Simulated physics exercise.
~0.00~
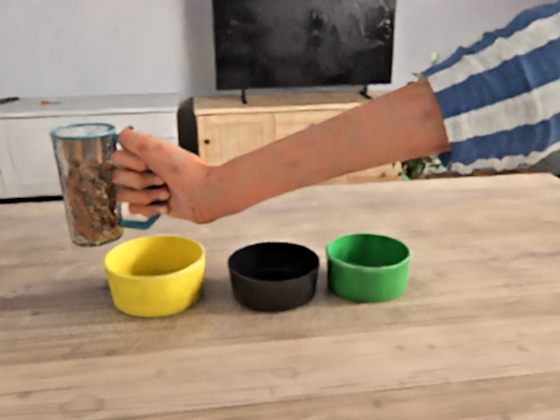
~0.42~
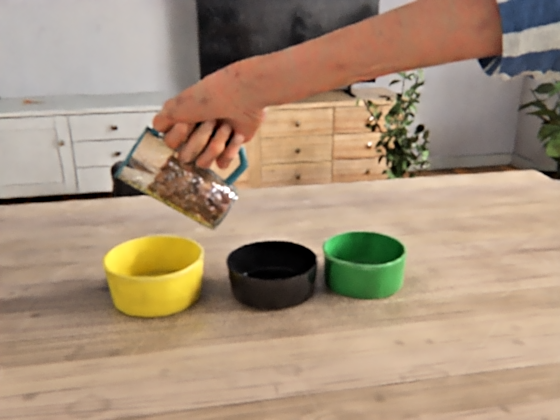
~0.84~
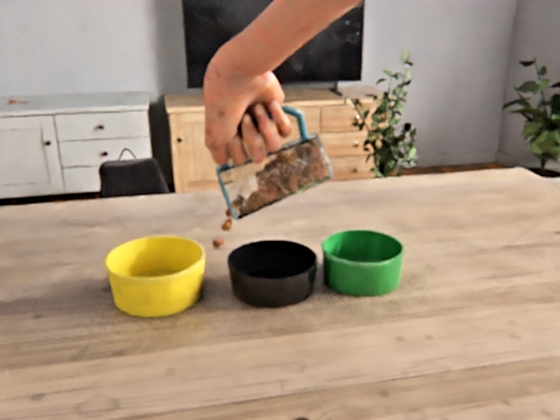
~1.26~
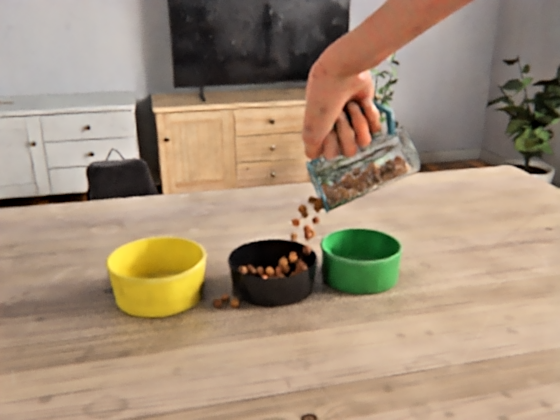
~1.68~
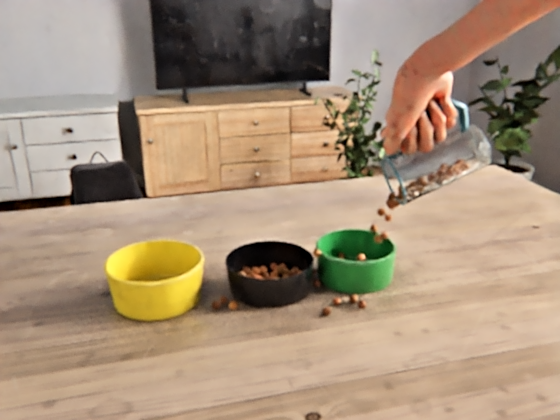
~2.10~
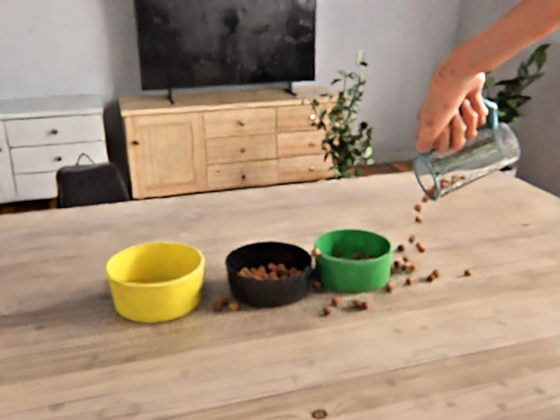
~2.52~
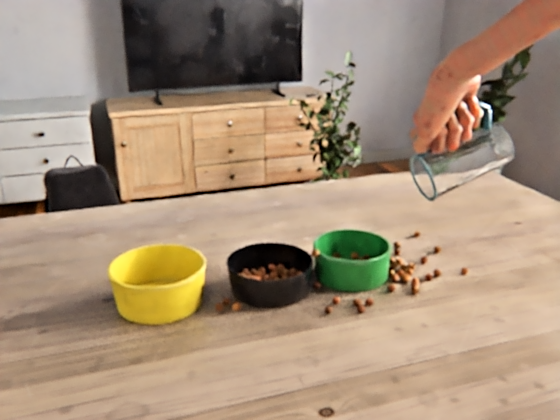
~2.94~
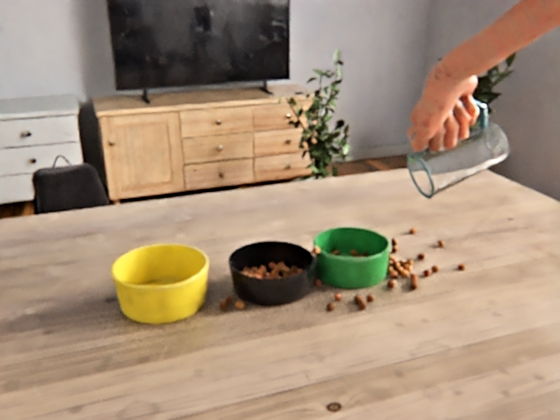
In a living room, seen from the front and slightly above a wooden table, a television rests on a cabinet behind, with plants at the right. A yellow bowl, a black bowl and a green bowl stand in a row from left to right. A hand holds a clear cup of brown cereal balls above the yellow bowl, then moves it right while tipping it. Balls begin dropping near the black bowl, fill part of it, then fall into the green bowl and onto the table beyond. Finally the cup hangs empty at the right, the yellow bowl still empty and stray balls scattered around.
